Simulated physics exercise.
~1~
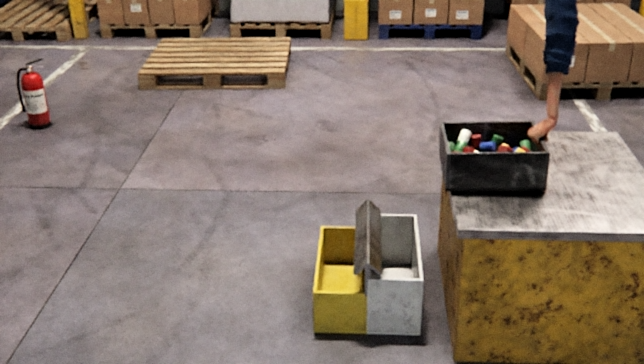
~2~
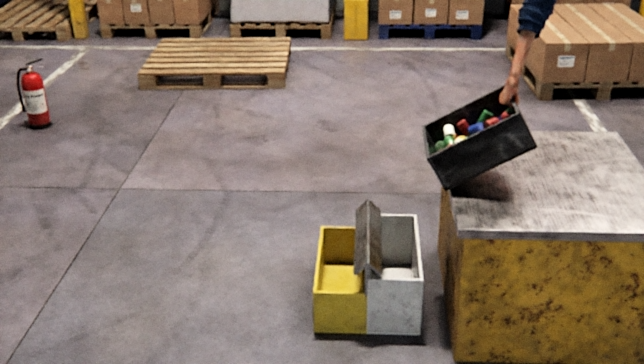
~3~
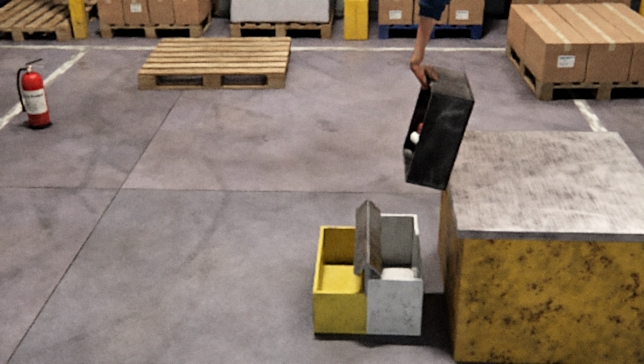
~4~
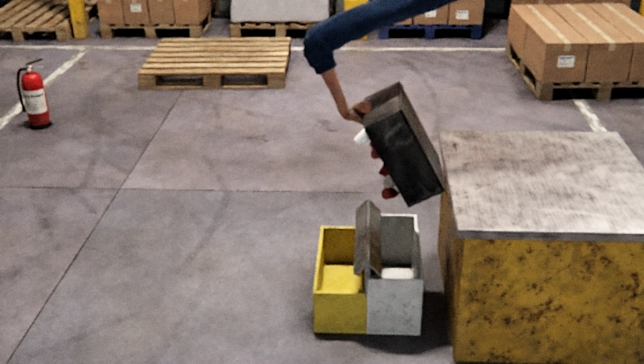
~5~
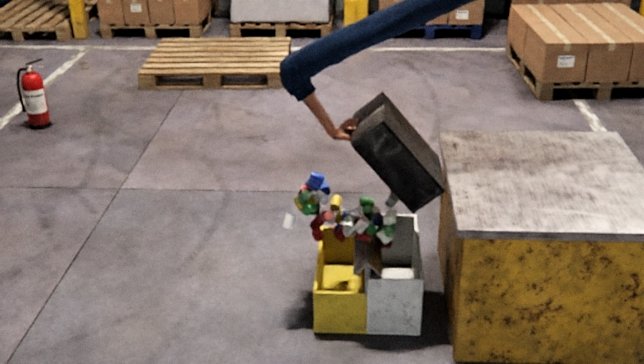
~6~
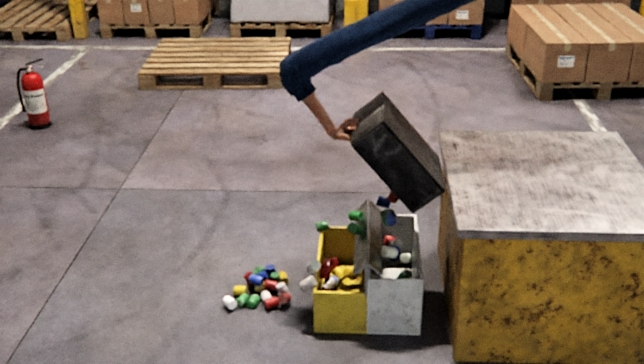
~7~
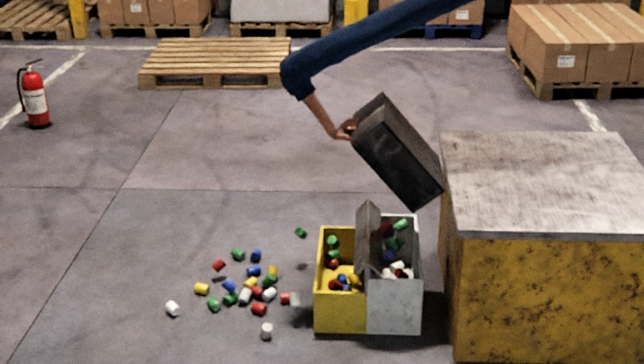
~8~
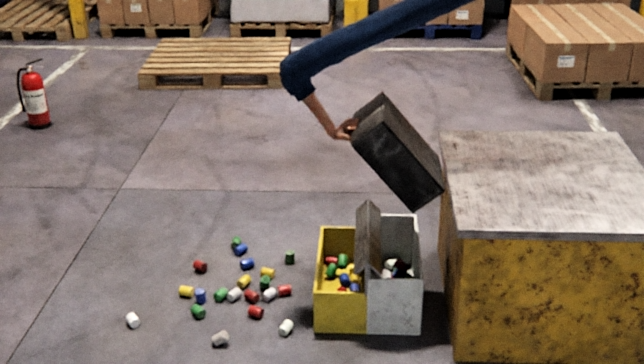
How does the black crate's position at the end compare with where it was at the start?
At the start the black crate sits upright on top of the bench at the right. By the end it is held tipped over in the air, further left, just off the bench's left edge and above the white bin.
